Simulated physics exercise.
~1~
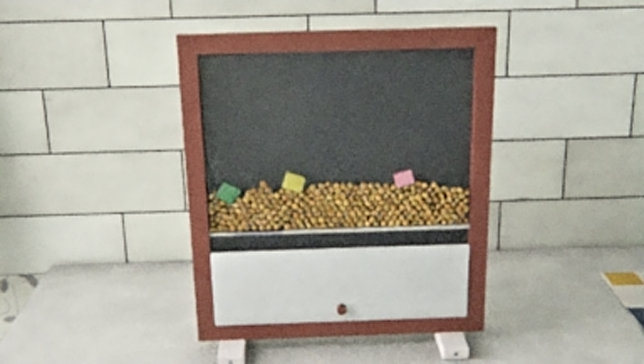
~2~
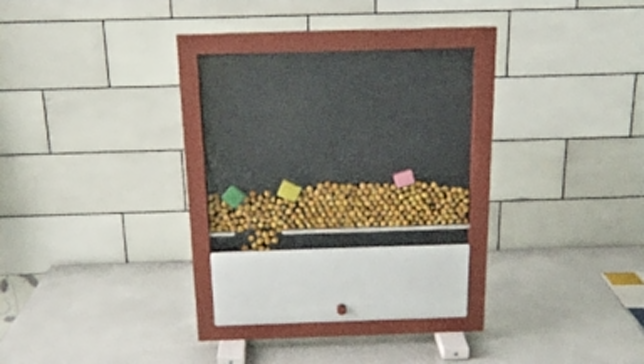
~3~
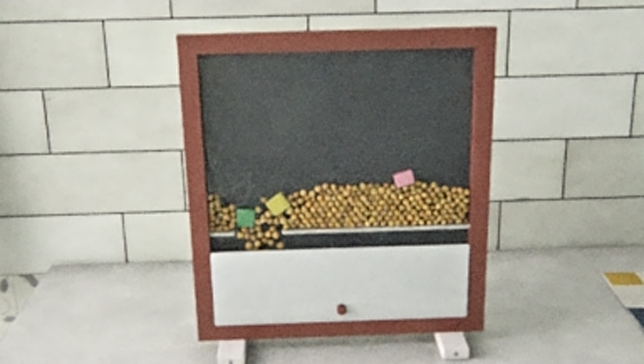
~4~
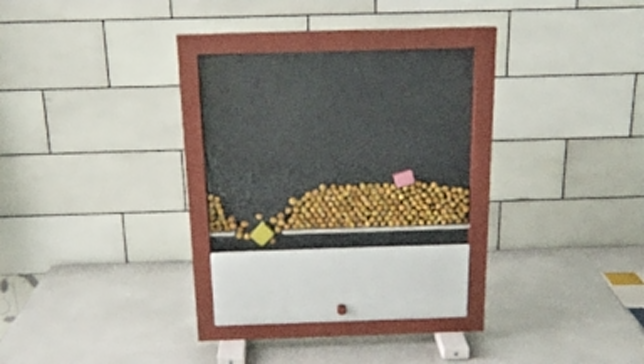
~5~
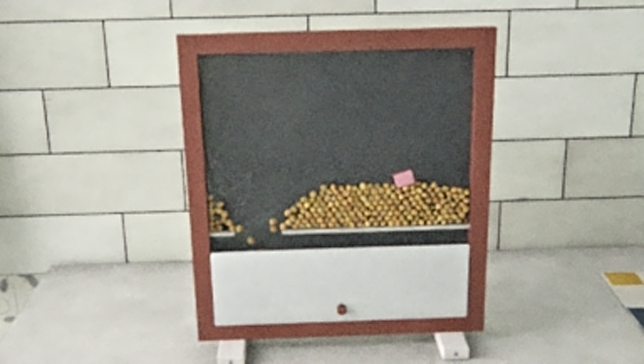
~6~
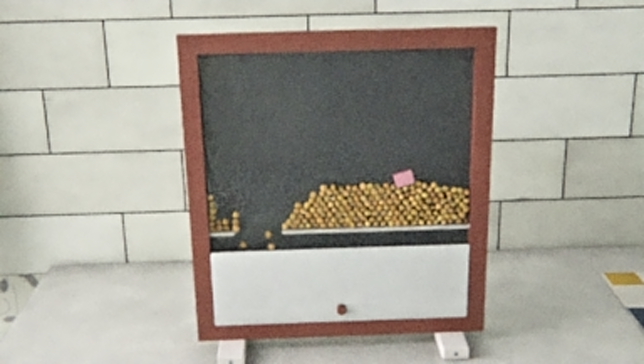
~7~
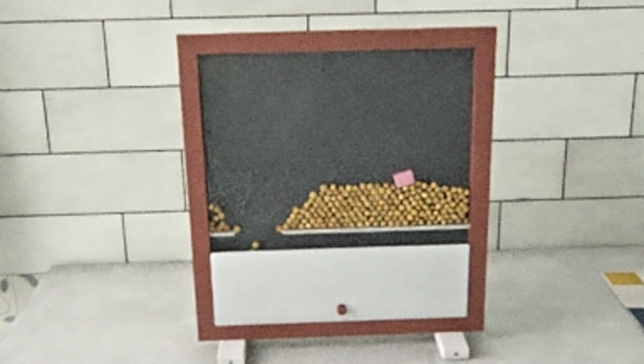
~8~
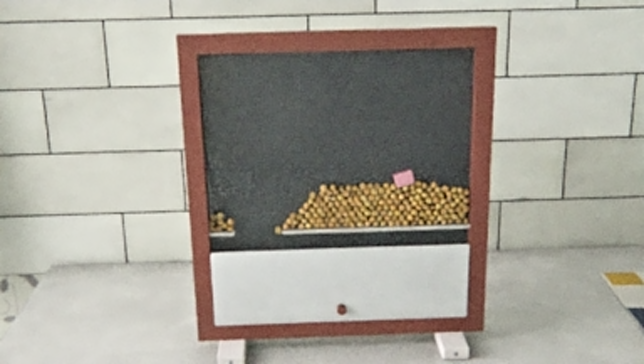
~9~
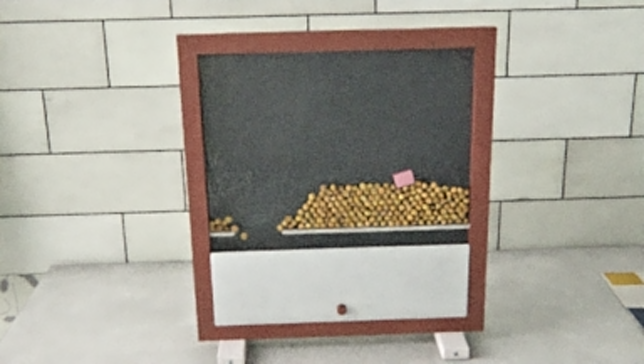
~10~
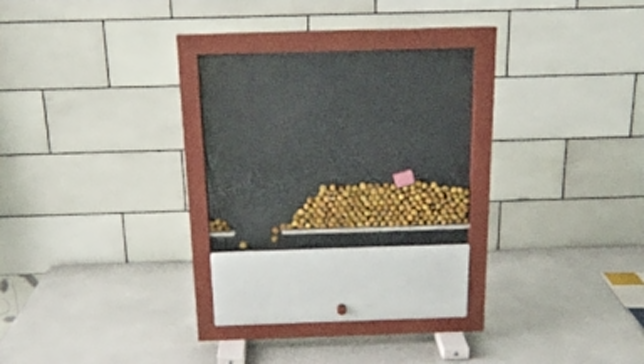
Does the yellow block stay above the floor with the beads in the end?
No, the yellow block slides down to the left with the beads and drops out through the gap in the floor.
Beads pour through a gap, dropping the green and yellow blocks while the pink stays up.
